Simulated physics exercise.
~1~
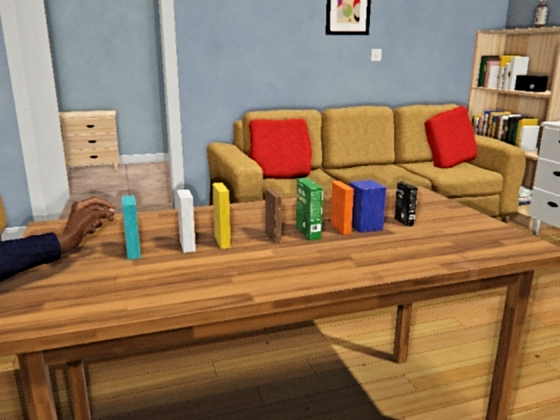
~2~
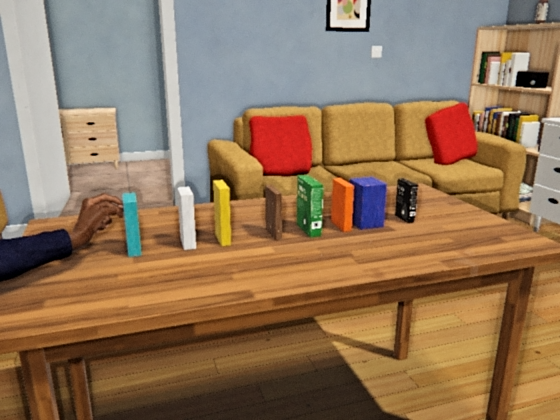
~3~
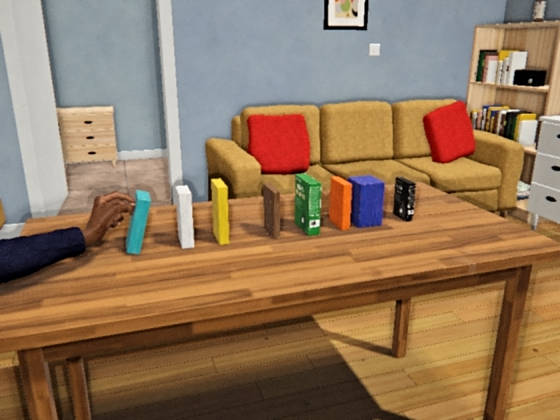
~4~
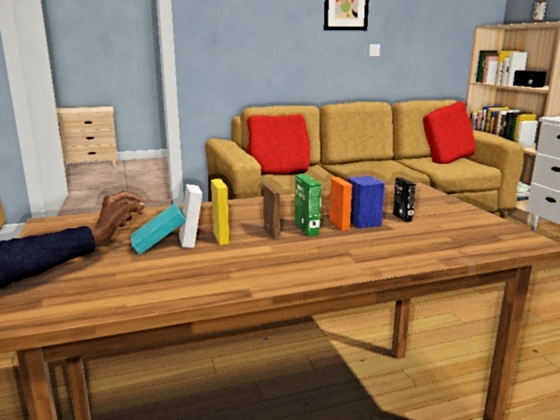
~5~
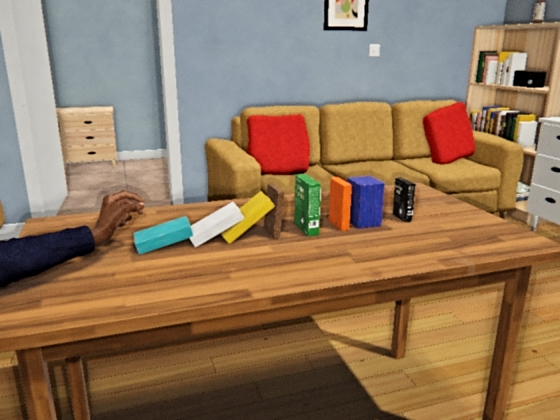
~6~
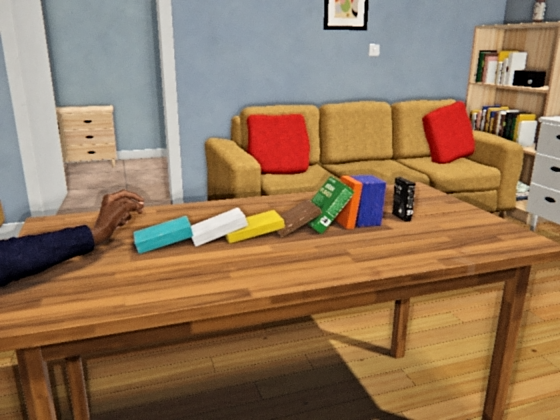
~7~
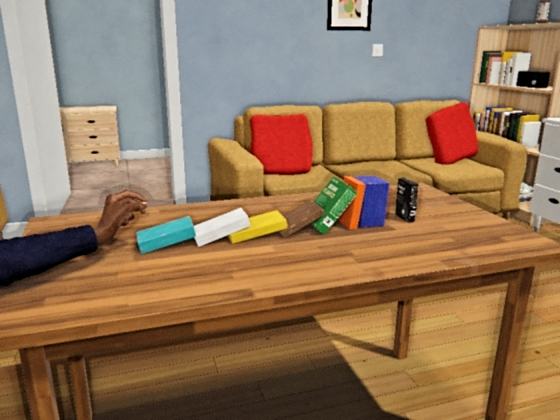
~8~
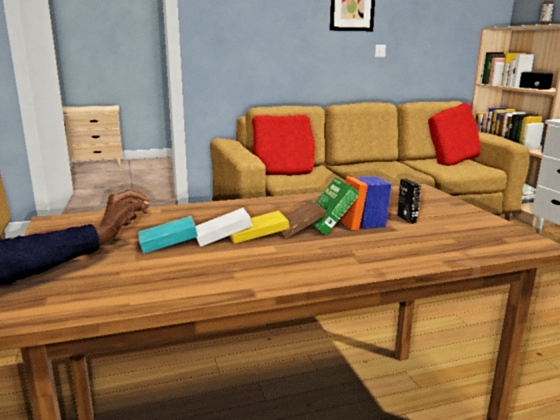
A hand tipped over a turquoise block on a wooden table, and the white, yellow and brown blocks toppled rightward in turn, until the green packet leaned against the tilted orange one, while the blue block and black packet stayed standing.
